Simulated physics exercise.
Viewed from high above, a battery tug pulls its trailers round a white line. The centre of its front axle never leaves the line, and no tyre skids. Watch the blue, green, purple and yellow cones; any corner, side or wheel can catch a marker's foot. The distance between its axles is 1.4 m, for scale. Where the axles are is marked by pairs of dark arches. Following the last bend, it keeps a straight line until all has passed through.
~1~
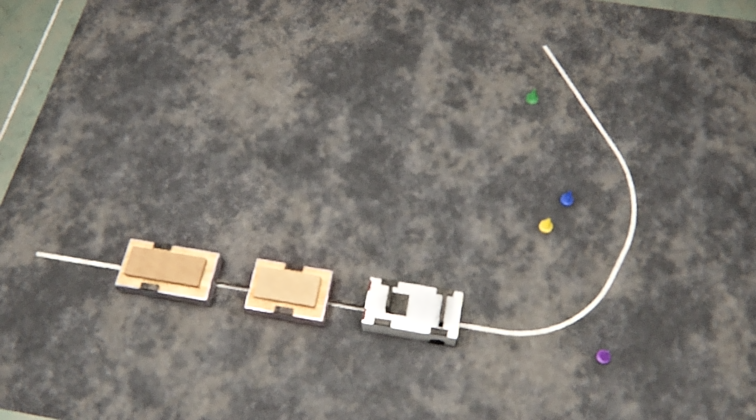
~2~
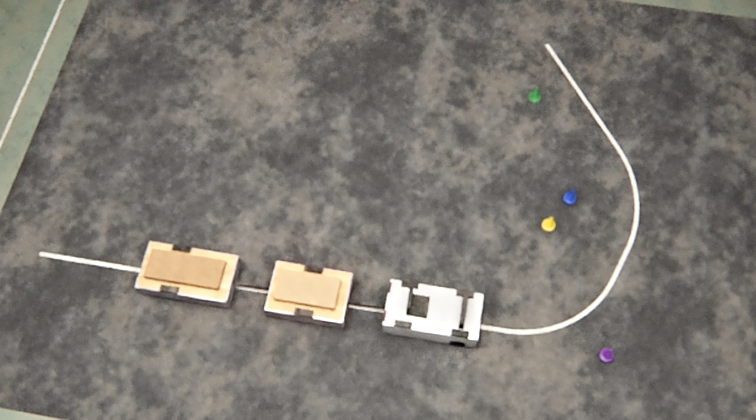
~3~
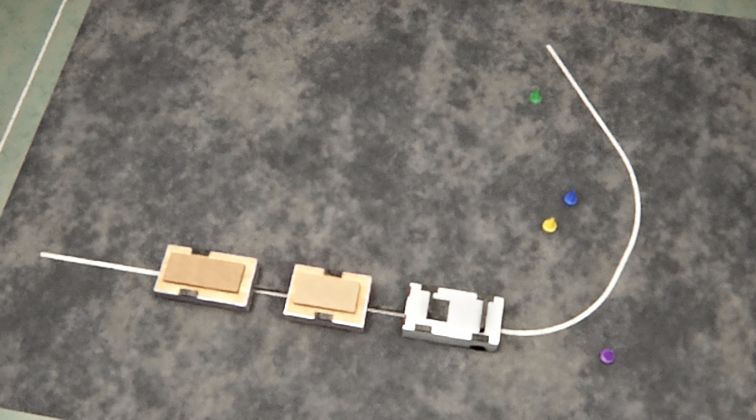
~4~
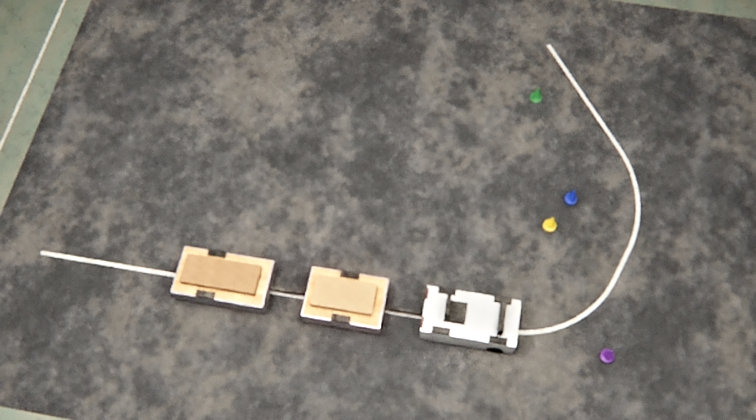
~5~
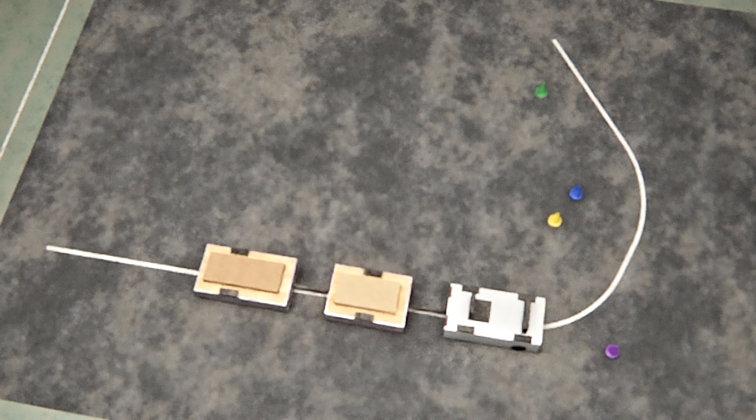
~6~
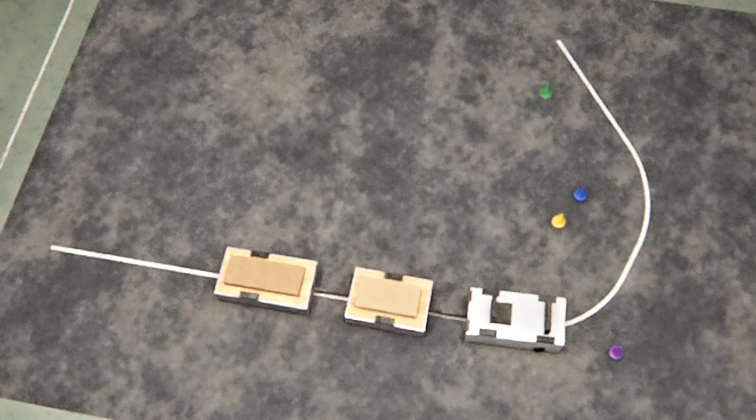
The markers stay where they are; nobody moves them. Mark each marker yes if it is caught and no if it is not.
Blue: Yes, green: No, purple: No, yellow: No.
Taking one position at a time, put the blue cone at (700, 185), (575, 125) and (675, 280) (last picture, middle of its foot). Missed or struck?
Try 1 untouched, try 2 touched, try 3 untouched.
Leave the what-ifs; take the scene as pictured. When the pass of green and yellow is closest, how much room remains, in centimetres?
For green it's 10, for yellow it's 25.
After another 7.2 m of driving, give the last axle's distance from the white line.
I'd put the gap at around 35 cm.
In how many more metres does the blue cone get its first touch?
The touch comes after about 11.5 m of further driving.
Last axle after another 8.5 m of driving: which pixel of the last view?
(544, 291).
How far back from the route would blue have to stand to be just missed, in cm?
The figure for blue is 15.
1.2 m further on, the last axle is at (300, 283) of the last picture, on the line; purple has been passed with 25 cm to spare.
11.6 m further on, the last axle is at (603, 227) of the last picture, 105 cm off the line; the second trailer has hit blue; yellow has been passed with 25 cm to spare.
11.6 m further on, the last axle is at (603, 225) of the last picture, 105 cm off the line.
16.8 m further on, the last axle is at (578, 72) of the last picture, 35 cm off the line; green has been passed with 10 cm to spare.
18.3 m further on, the last axle is at (557, 31) of the last picture, 20 cm off the line; 1 of 4 struck in all.
